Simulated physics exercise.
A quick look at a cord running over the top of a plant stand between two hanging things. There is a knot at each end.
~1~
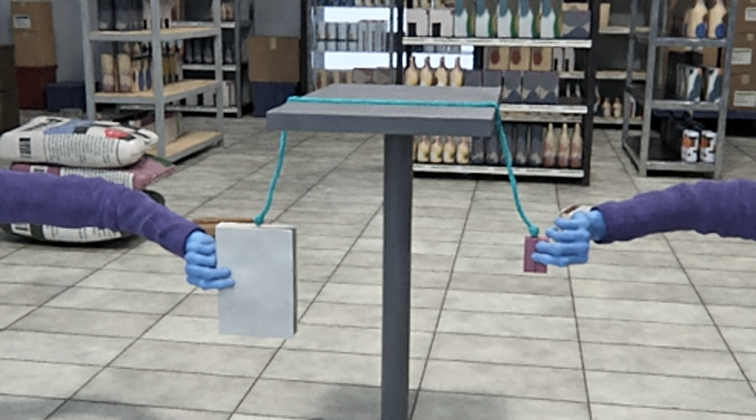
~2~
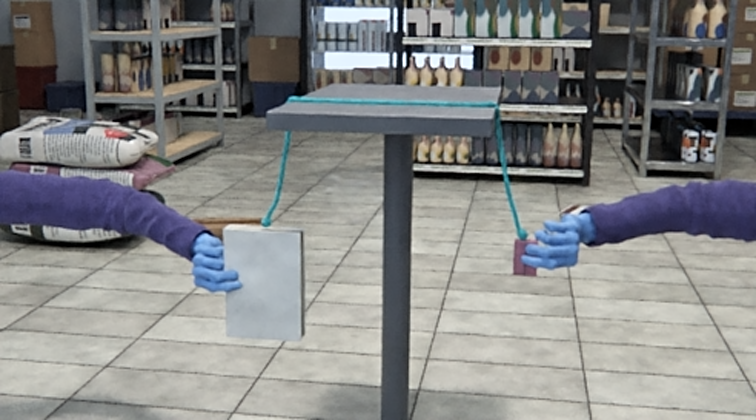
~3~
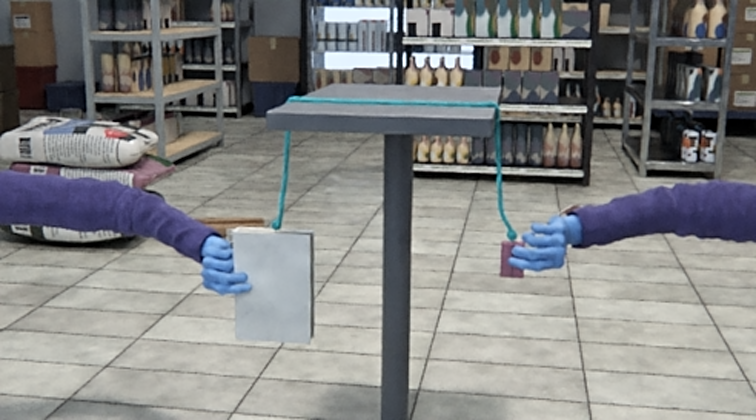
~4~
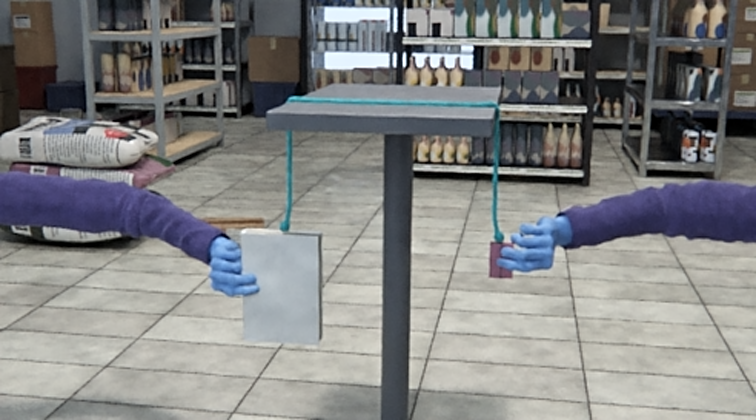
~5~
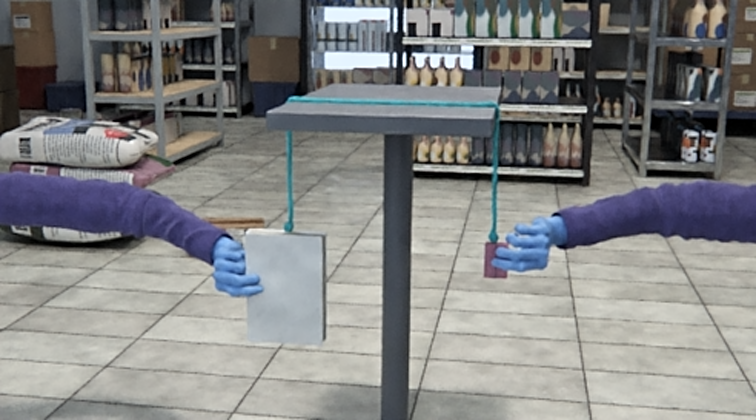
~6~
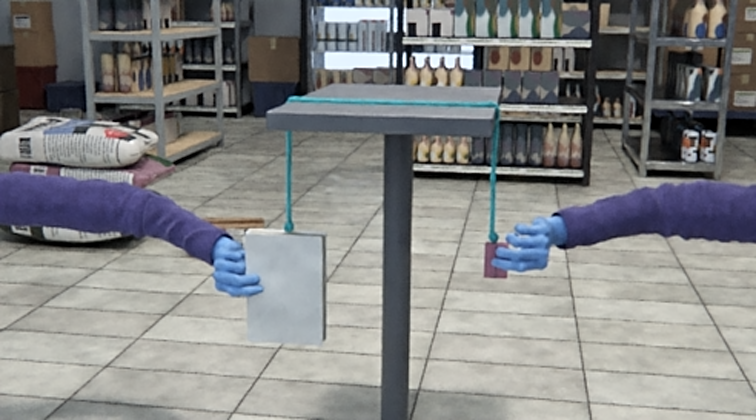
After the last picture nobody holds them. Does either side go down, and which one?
In the end the cord goes down on the left.
Then, 0.56 s on from there, left book down on the floor; right matchbox pulled up onto the top near (29, 95).
Then, 1.06 s on from there, left book down on the floor; right matchbox down on the floor.
In the end, left book down on the floor; right matchbox down on the floor. The cord sinks on the left side.
